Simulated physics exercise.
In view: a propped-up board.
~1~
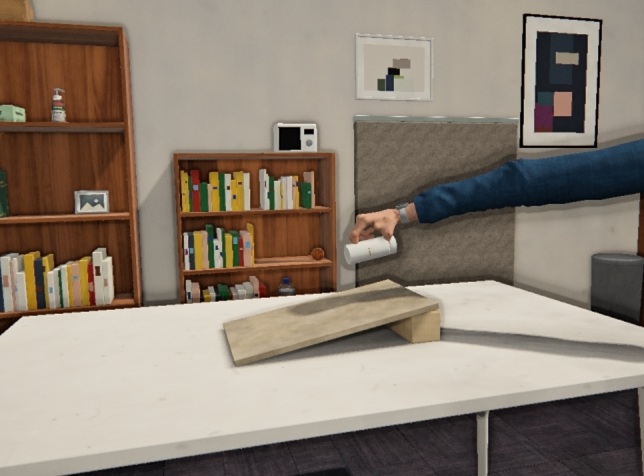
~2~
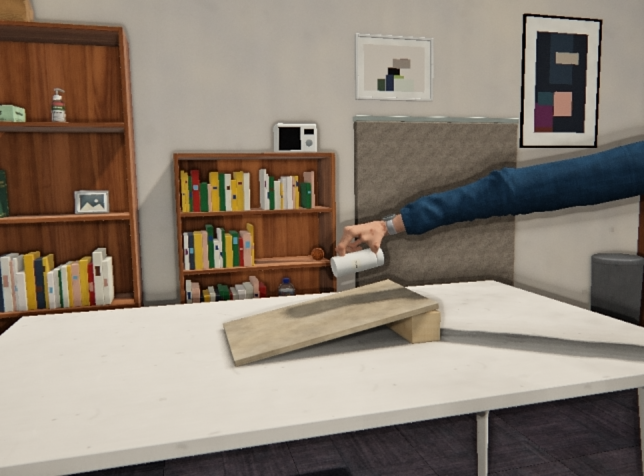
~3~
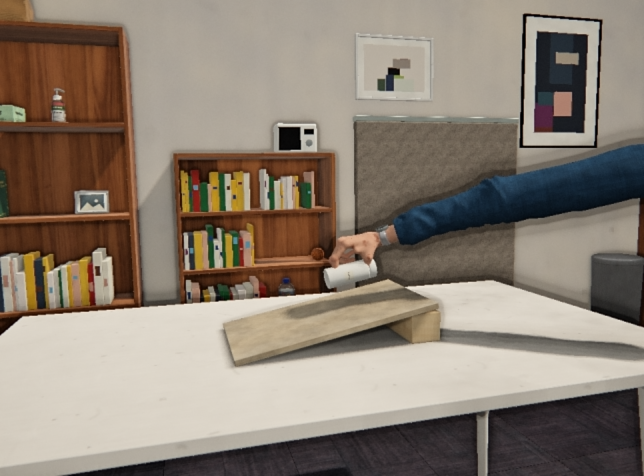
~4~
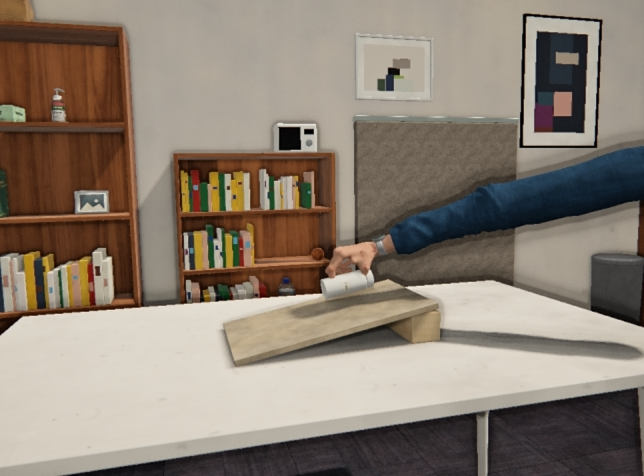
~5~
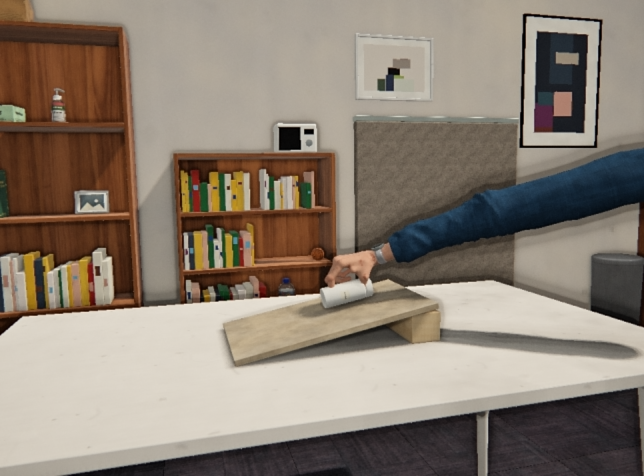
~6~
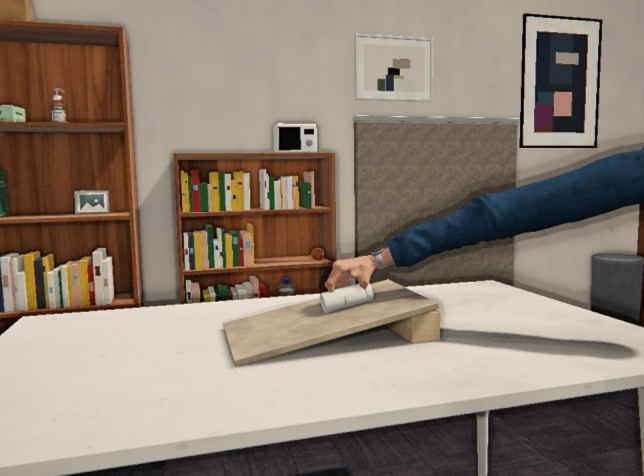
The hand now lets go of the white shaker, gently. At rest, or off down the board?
Here the white shaker keeps its place.
Then, 0.20 s after the last picture, nothing has stirred.
Then, 0.50 s after the last picture, white shaker resting near (346, 298).
At rest, it is in place. Seen from the same camera at the end, white shaker near (346, 298). The white shaker remains at rest.
